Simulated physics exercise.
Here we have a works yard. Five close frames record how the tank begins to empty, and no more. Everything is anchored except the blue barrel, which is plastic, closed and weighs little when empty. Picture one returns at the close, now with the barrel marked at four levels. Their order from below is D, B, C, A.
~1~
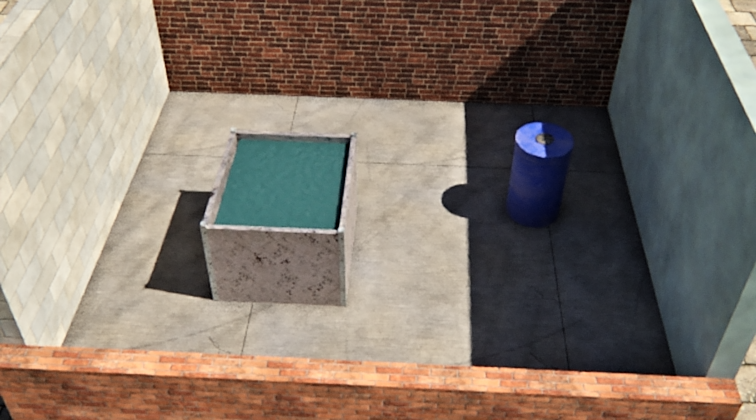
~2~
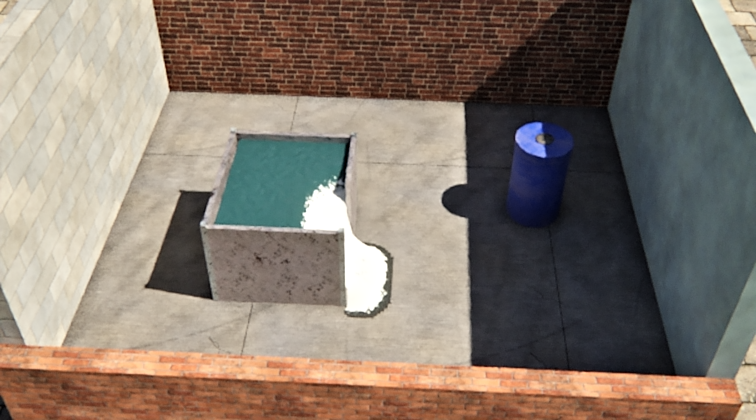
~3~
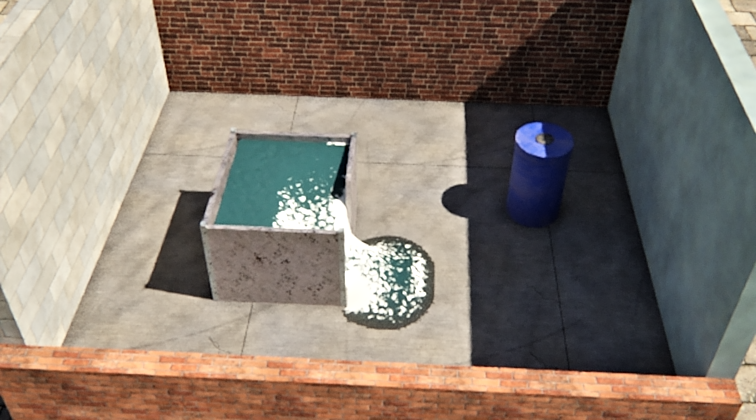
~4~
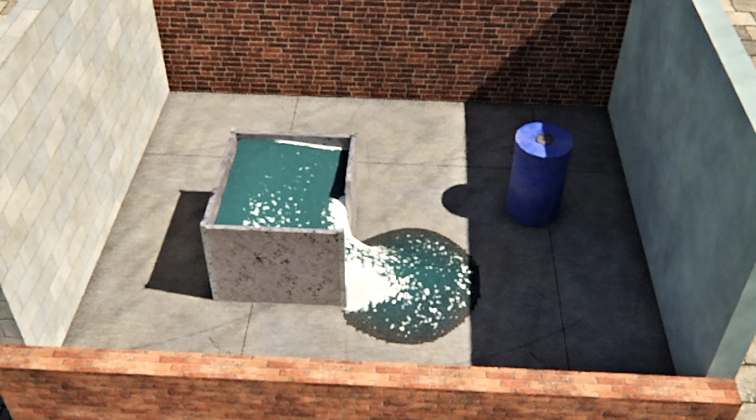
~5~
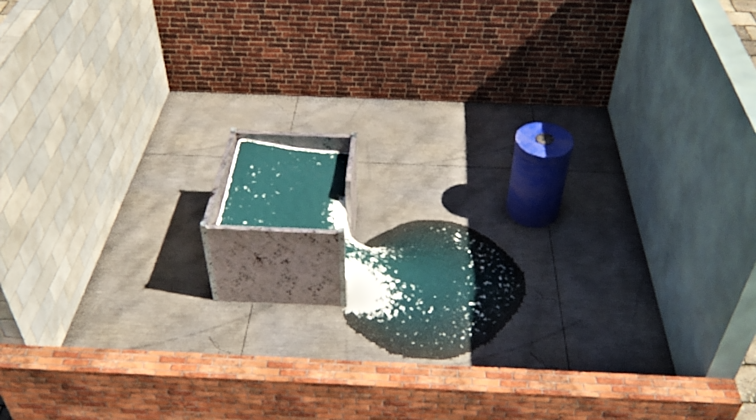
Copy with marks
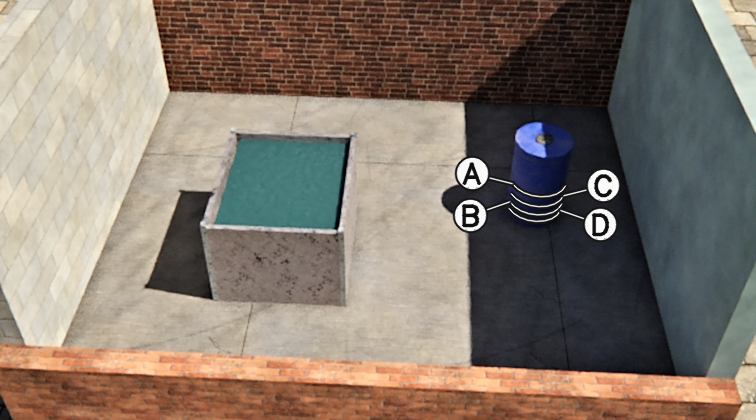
We see a walled works yard with a full open tank and a blue barrel to its right; water pours from the tank's right side, foaming white, and spreads rightward across the ground while the barrel stays still.
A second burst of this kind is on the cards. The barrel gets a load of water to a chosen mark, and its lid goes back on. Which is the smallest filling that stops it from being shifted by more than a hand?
Choose B.
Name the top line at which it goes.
Here it is line D.
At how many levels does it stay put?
Three of them.
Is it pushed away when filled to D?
Yes.
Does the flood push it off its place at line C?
No.
In white, A at (540, 196); B at (537, 214); C at (538, 206); D at (536, 221); from the bottom up D, B, C, A.
With A, it does not move.
With B, it does not move.
With C, it does not move.
With D, it is pushed about its own width away.
